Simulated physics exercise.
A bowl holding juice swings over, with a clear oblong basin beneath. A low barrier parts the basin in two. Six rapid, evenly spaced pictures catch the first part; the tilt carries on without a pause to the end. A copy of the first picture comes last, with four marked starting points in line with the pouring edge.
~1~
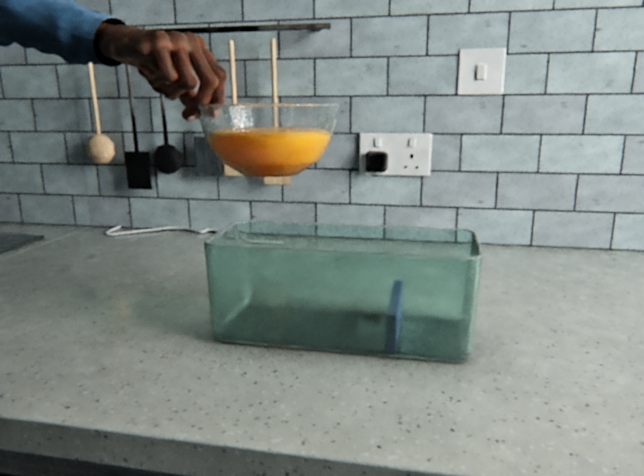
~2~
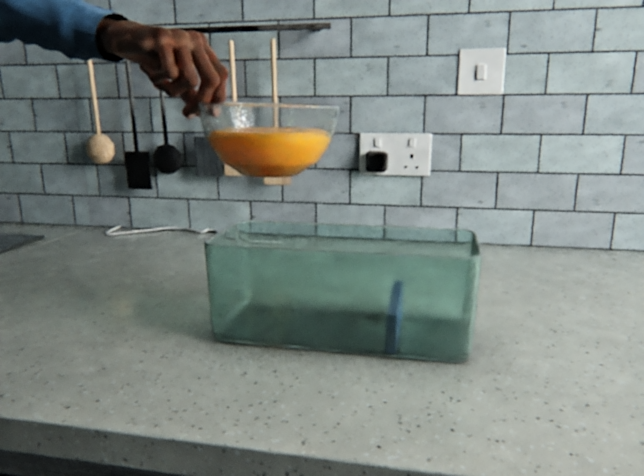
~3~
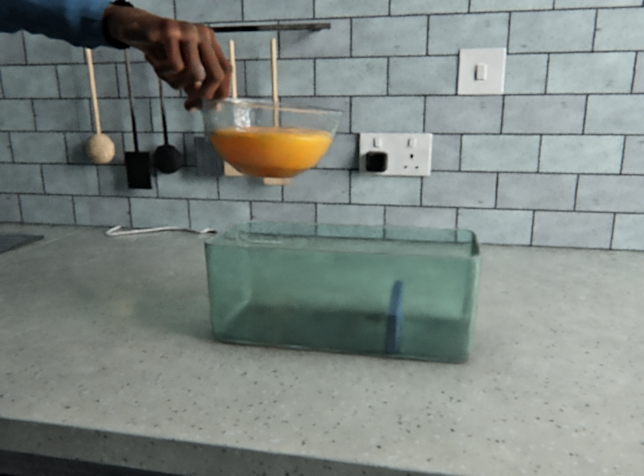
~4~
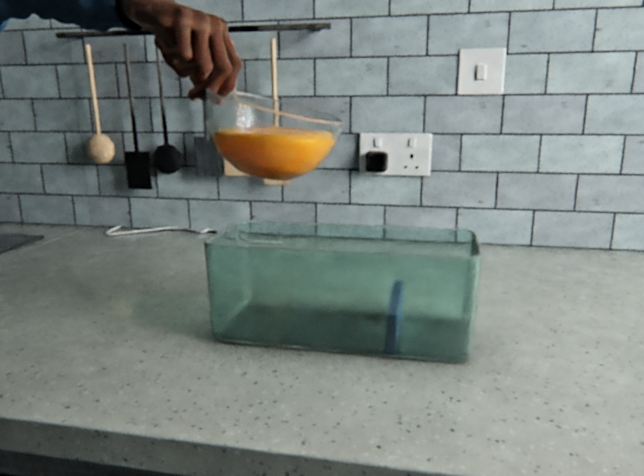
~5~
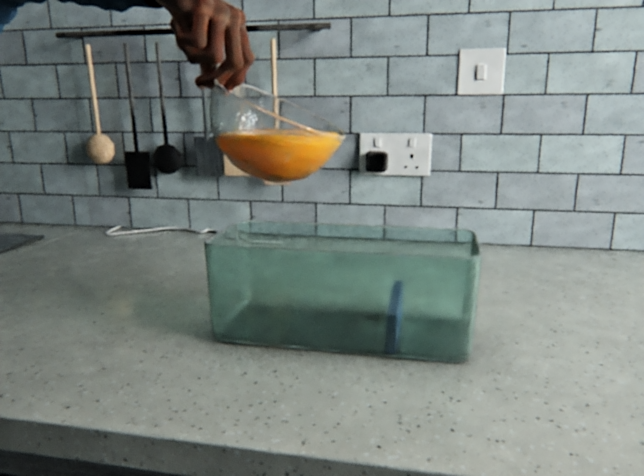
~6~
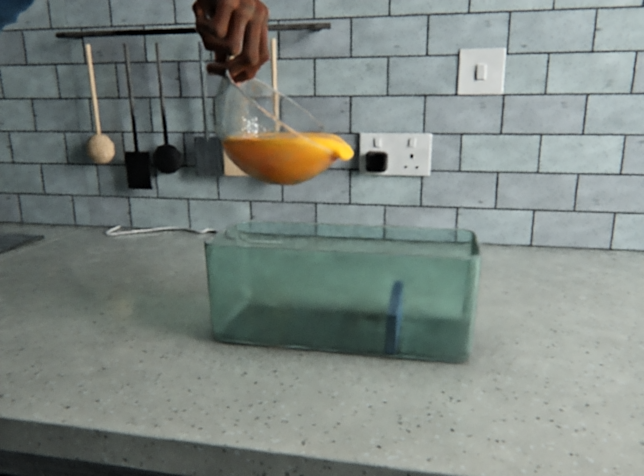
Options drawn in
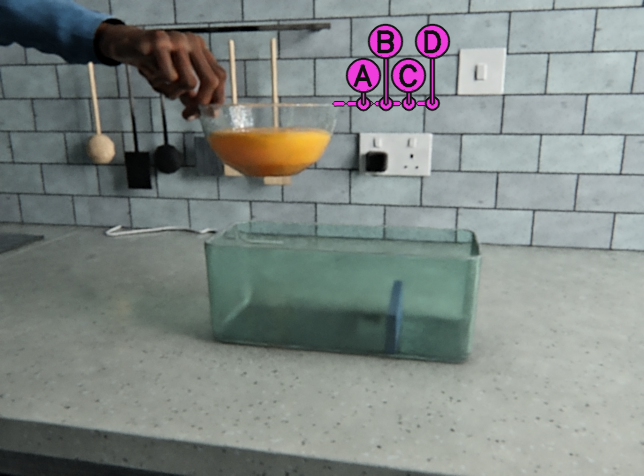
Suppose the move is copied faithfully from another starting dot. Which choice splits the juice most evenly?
A is best.
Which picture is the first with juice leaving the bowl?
Picture 6.
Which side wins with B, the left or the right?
The right one.
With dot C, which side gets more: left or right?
More ends on the right.
On the marked copy, A at (363, 103); B at (385, 103); C at (408, 103); D at (432, 103).
With A, about 47 % ends left of the wall and 52 % right of it.
With B, about 23 % ends left of the wall and 77 % right of it.
With C, about 19 % ends left of the wall and 81 % right of it.
With D, about 25 % ends left of the wall and 73 % right of it.
